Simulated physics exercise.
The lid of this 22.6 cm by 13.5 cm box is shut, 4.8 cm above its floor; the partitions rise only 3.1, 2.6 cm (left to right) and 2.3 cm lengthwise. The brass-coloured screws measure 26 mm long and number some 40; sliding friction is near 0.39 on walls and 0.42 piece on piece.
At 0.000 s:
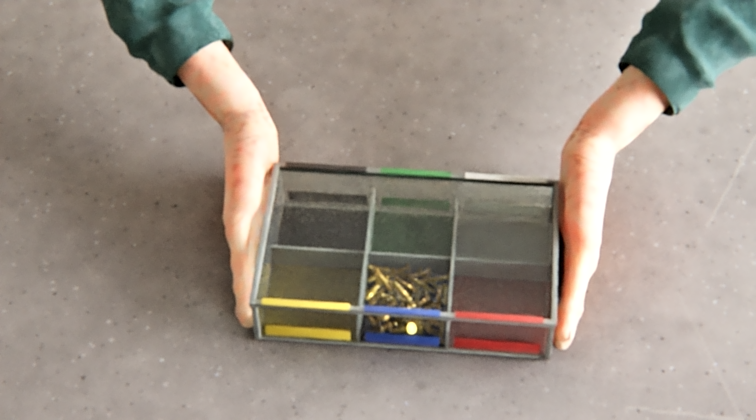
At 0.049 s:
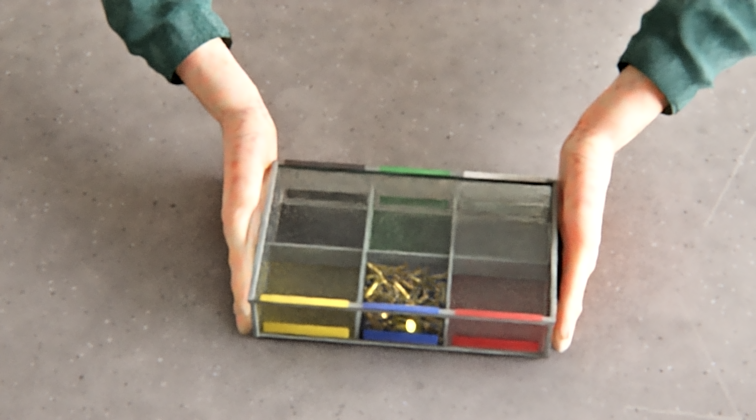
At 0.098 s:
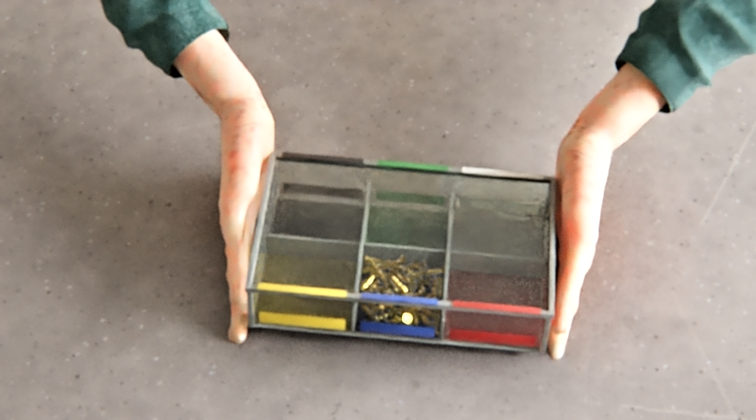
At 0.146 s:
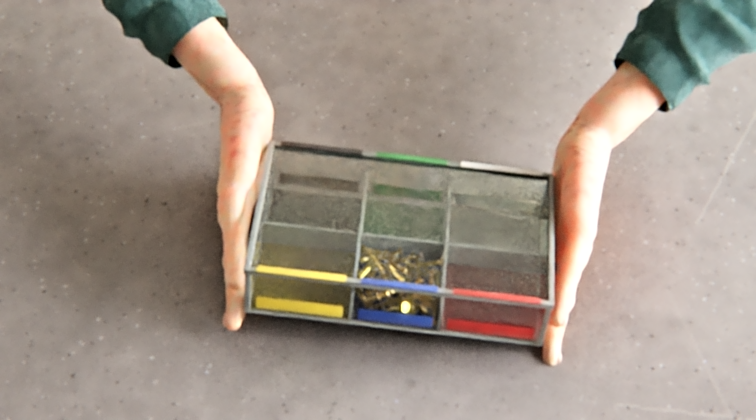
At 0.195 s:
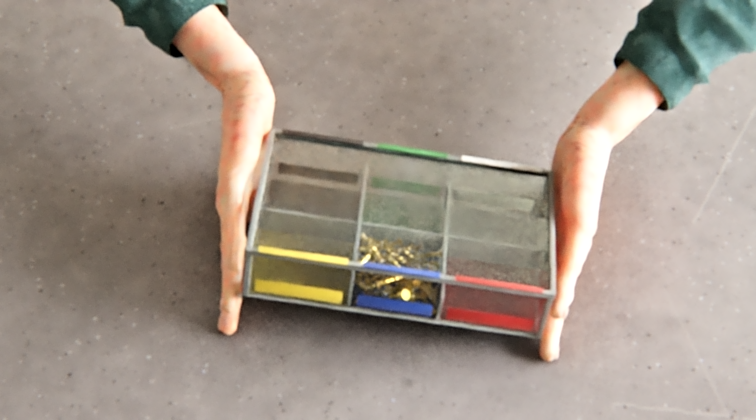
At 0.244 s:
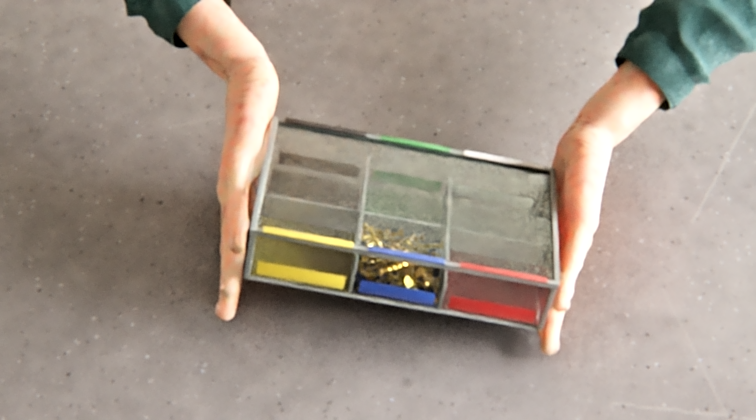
Over a grey surface, two hands tilt a divided box of screws toward its back right.
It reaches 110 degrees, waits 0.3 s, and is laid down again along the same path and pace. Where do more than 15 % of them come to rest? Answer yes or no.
Red: No, blue: No, green: No, yellow: No, white: Yes, black: No.
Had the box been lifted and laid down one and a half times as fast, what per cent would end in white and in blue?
Then: White 100; blue 0.
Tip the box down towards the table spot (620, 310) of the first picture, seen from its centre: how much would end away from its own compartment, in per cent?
Some 100 per cent.
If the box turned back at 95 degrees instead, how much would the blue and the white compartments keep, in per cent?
Blue 5; white 95.
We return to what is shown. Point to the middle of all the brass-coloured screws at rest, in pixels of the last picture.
At about (498, 229).
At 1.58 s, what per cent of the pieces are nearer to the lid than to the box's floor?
About 80 per cent.
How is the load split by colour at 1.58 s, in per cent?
Red 0, blue 15, green 10, yellow 0, white 75, black 0.
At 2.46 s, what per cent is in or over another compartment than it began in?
Roughly 100 per cent.
After 1.58 s, tilt 110 degrees; blue 15 %, green 10 %, white 75 %.
Then, at 2.46 s, tilt 56 degrees; white 100 %.
After 3.35 s, tilt 0 degrees; white 100 %.
In the end, at 3.7 s, red 0 %, blue 0 %, green 0 %, yellow 0 %, white 100 %, black 0 %.
